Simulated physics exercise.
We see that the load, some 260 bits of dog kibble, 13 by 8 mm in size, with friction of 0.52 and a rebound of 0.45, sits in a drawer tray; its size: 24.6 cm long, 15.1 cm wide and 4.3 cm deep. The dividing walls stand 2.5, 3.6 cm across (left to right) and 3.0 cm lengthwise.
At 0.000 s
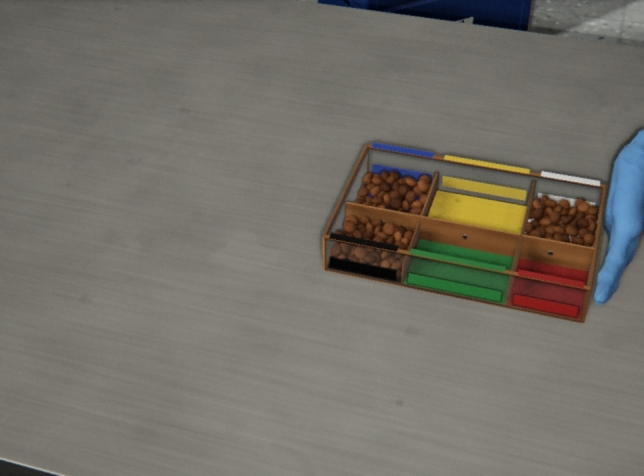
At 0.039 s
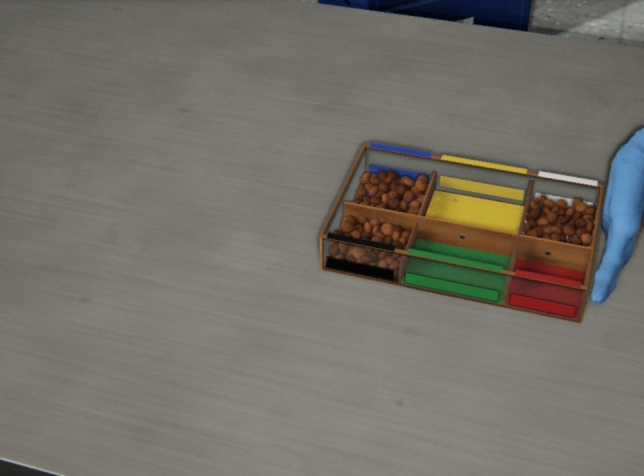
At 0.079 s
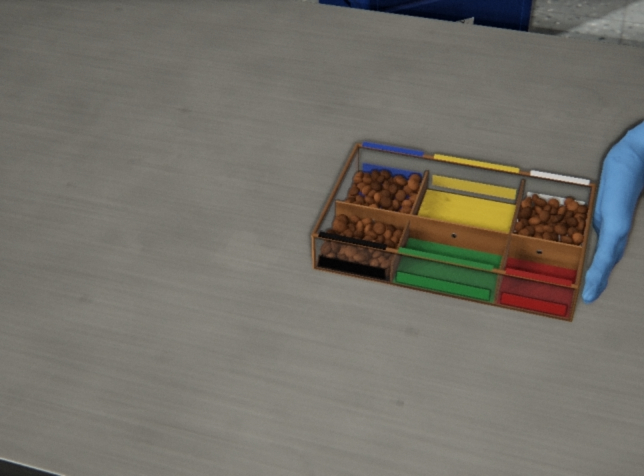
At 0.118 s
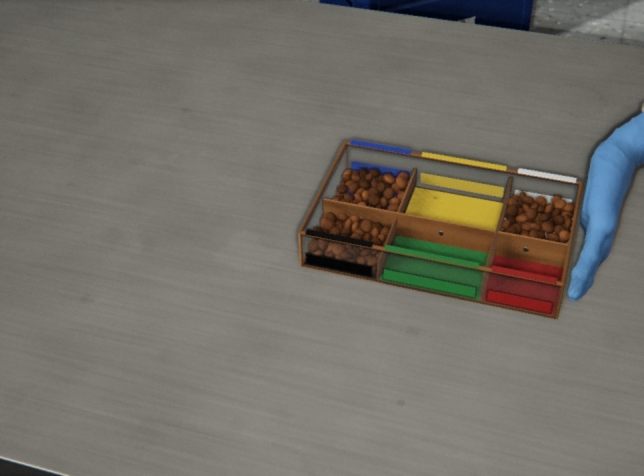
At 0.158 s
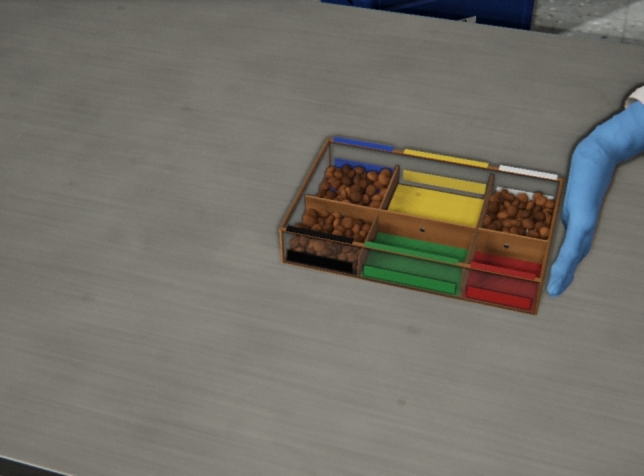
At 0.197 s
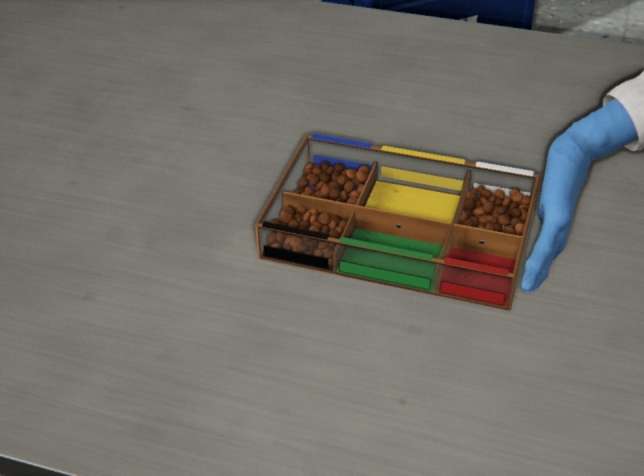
On a grey tabletop, a blue-gloved hand at the right side of a compartmented tray with small brown pieces in its blue, black and white sections pushes it steadily leftward, the tray staying flat as the hand follows.
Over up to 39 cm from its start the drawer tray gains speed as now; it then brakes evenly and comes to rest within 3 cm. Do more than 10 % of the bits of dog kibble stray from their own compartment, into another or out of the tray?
My guess is the moved share is not higher than ten percent.
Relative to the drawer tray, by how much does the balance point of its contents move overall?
I'd put it at about 1.0 centimetres.
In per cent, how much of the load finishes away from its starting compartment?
Roughly 5%.
After 0.33 s, tilt 0 degrees; blue 30 %, black 35 %, white 35 %; 0 % away from where they began.
After 0.45 s, tilt 0 degrees; blue 30 %, black 35 %, white 35 %; 0 % away from where they began.
Then, at 0.55 s, tilt 0 degrees; blue 30 %, black 35 %, white 35 %; 0 % away from where they began.
Then, at 0.65 s, tilt 0 degrees; blue 30 %, black 30 %, white 35 %; 5 % away from where they began.
In the end, at 1.2 s, blue 30 %, black 30 %, white 35 %; 5 % away from where they began.
